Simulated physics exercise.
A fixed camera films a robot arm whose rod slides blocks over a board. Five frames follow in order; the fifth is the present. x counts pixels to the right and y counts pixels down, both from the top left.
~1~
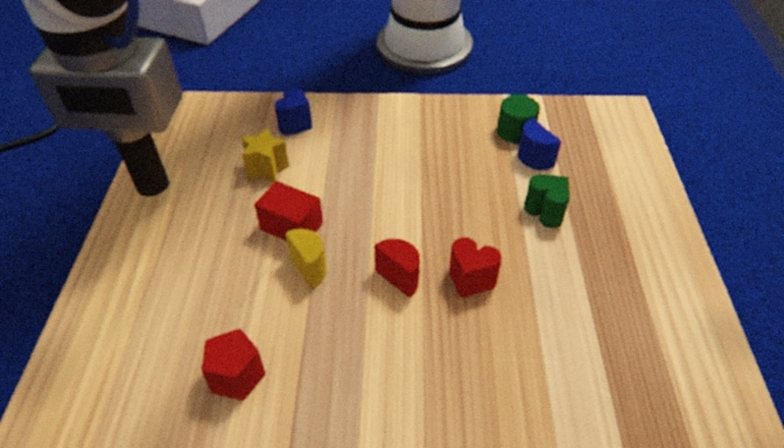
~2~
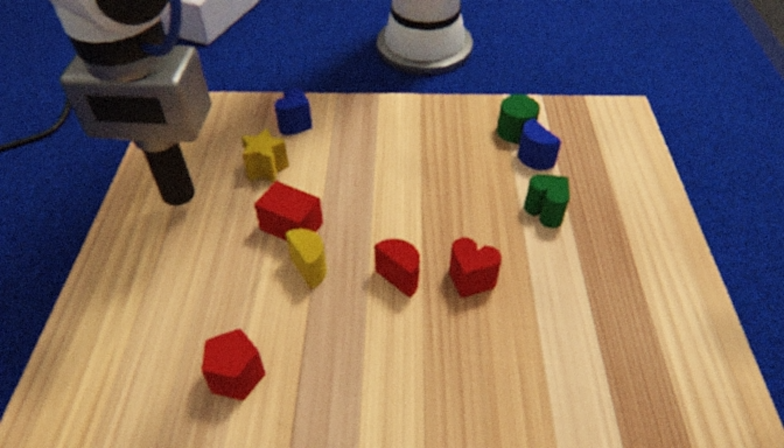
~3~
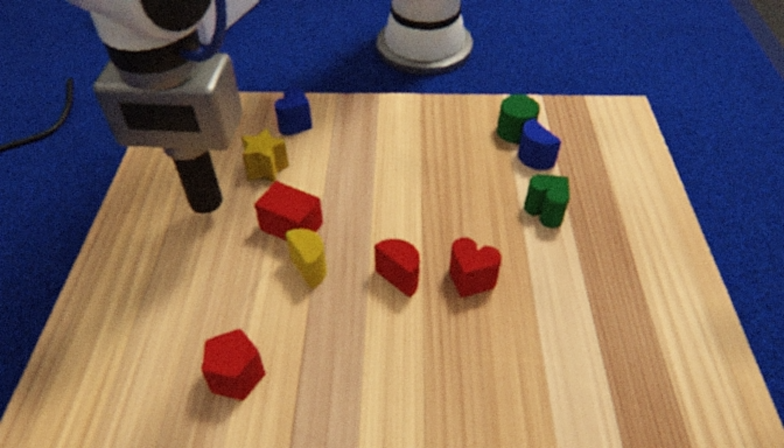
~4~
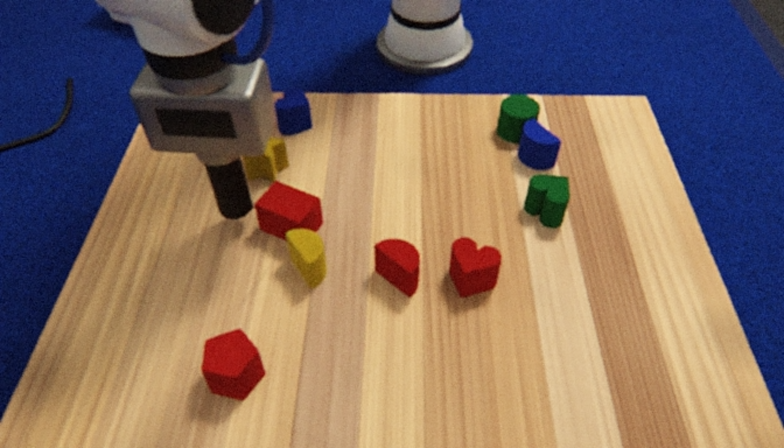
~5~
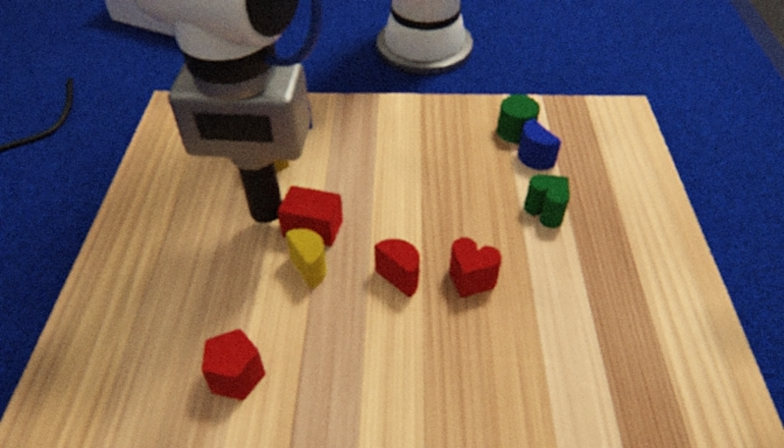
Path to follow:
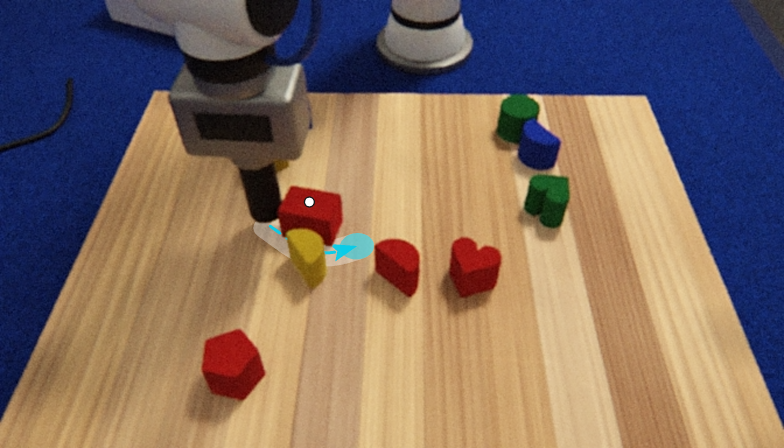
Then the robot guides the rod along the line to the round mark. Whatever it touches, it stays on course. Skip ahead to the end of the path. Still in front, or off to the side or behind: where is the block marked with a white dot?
In front, I predict.
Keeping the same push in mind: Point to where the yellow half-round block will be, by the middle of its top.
It is at (326, 260).
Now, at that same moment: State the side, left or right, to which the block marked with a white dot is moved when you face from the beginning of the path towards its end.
Picture yourself facing from the start of the path to its end: The block marked with a white dot moves off to your left.
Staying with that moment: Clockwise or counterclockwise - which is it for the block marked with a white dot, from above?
It twists anticlockwise.
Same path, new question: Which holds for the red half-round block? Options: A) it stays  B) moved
My pick is A.
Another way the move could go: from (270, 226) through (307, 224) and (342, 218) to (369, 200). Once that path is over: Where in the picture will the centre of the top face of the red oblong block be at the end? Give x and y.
It sits at (397, 197).
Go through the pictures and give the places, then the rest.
Rod's lower end at (153, 186); yellow half-round block at (306, 243); red oblong block at (287, 200); red half-round block at (400, 252), in the first frame.
Rod at (179, 195); blocks still, in the second frame.
Rod at (206, 202); blocks still, in the third frame.
Rod at (236, 208); blocks still, in the fourth frame.
Rod at (267, 212); yellow half-round block at (306, 243); red oblong block at (309, 202); red half-round block at (400, 252), in the fifth frame.
Drawn move, from (270, 226) by way of (294, 243) and (323, 253) to (357, 246); the dot is on the red oblong block.
What follows on the original path. One third of the way, rod at (291, 228); red oblong block at (333, 207), turned 35° anticlockwise.
Two thirds of the way, rod at (322, 239); yellow half-round block at (326, 260), turned 25° clockwise; red oblong block at (359, 206), turned 65° anticlockwise.
At the end, rod at (356, 232); yellow half-round block at (326, 260), turned 25° clockwise; red oblong block at (386, 195), turned 75° anticlockwise; red half-round block still.
